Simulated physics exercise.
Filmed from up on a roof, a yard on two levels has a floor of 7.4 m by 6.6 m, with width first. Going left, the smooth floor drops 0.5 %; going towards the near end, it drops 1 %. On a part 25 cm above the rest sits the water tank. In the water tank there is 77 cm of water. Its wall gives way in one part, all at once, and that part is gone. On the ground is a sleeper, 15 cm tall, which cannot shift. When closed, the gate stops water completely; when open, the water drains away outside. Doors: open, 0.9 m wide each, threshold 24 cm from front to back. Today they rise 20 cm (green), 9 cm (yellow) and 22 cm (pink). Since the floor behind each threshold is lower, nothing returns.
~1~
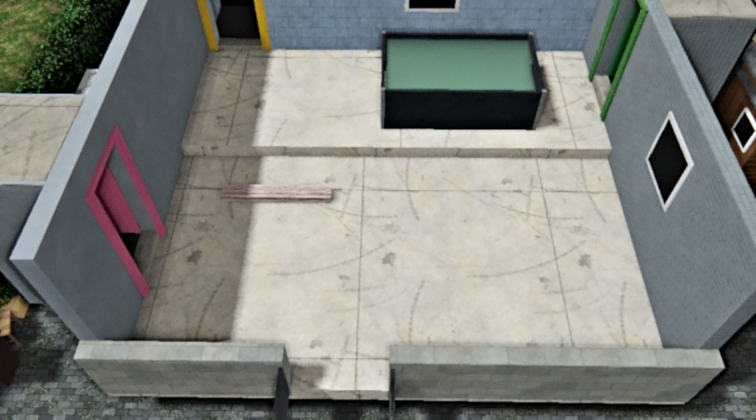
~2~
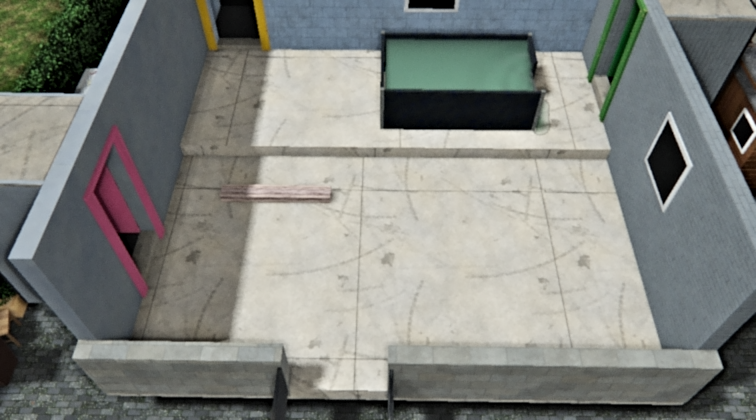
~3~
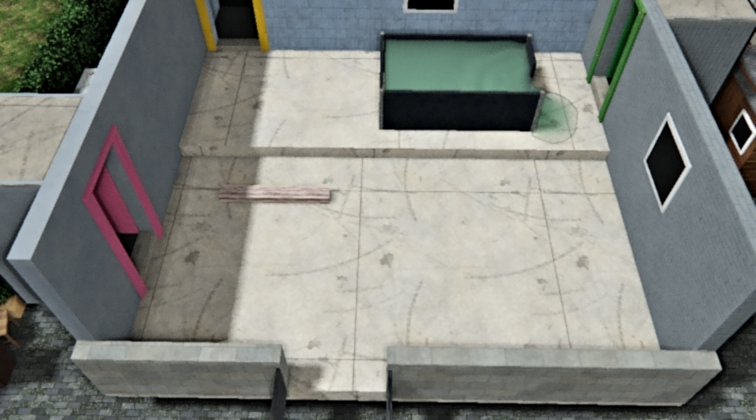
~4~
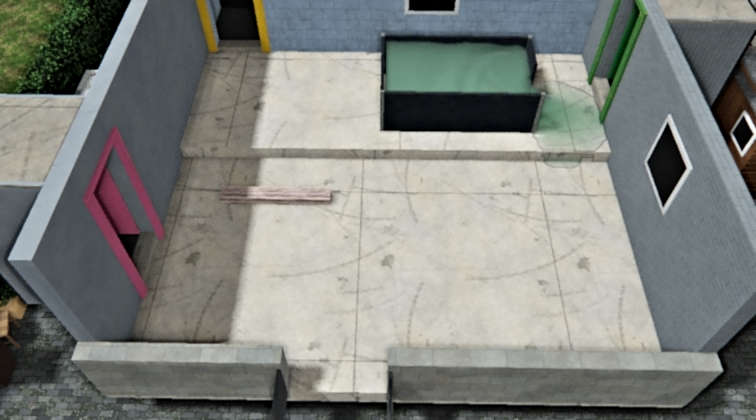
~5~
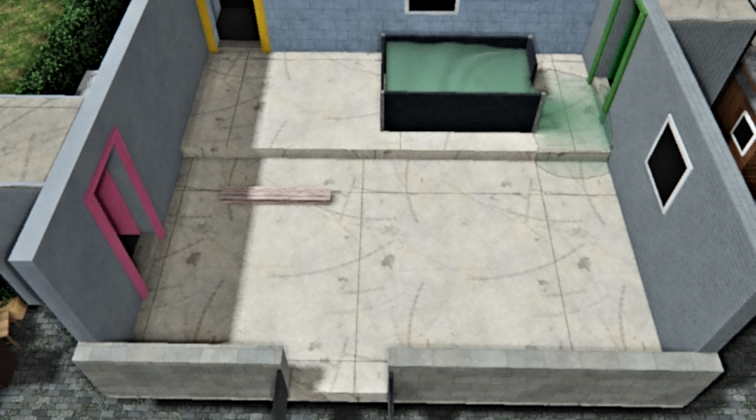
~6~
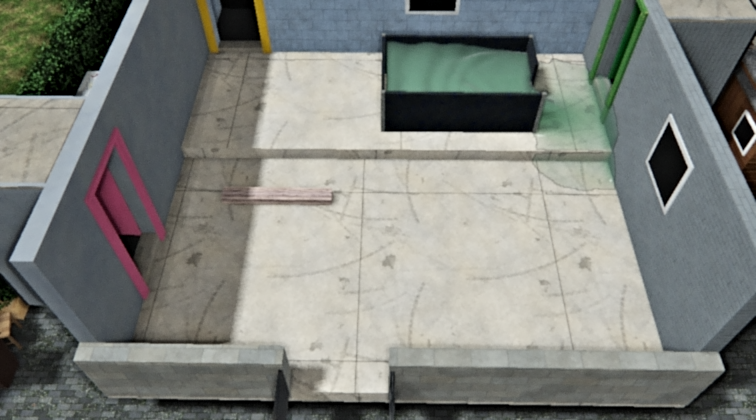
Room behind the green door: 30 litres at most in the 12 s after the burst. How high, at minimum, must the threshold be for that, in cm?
37 cm.
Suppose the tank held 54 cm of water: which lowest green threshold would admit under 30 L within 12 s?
I'd say close to 24 cm.
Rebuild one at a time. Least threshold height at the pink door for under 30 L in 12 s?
Pink - roughly 7.5 cm.
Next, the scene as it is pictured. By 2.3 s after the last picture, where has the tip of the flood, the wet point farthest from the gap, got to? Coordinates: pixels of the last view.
Around pixel (403, 375).
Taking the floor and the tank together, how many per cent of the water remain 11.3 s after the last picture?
Around 88 in a hundred parts remain.
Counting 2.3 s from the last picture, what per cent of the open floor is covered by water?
Roughly 30 percent of the floor.
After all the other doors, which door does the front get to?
The last one is the pink door.
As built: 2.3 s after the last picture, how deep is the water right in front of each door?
Depth at green 28 cm, at yellow 0 cm, at pink 0 cm.
Then, 0.7 s after the last picture water covers 10 % of the floor, deepest (46 cm) near (595, 128); 36 cm at the green door, 53 litres in over its 20 cm threshold.
Then, 2.3 s after the last picture water covers 30 % of the floor, deepest (33 cm) near (601, 114); 28 cm at the green door, 196 litres in over its 20 cm threshold.
Then, 11.3 s after the last picture water covers 80 % of the floor, deepest (14 cm) near (124, 372); 8 cm at the green door, 239 litres in over its 20 cm threshold.
At the green door as built, the water peaked near 37 cm, 0.9 s after the last picture.
With a threshold of 30.5 cm, 78 litres would have come in within the 12 s; with 41.5 cm, 10 litres. So under 30 litres takes about 37 cm.
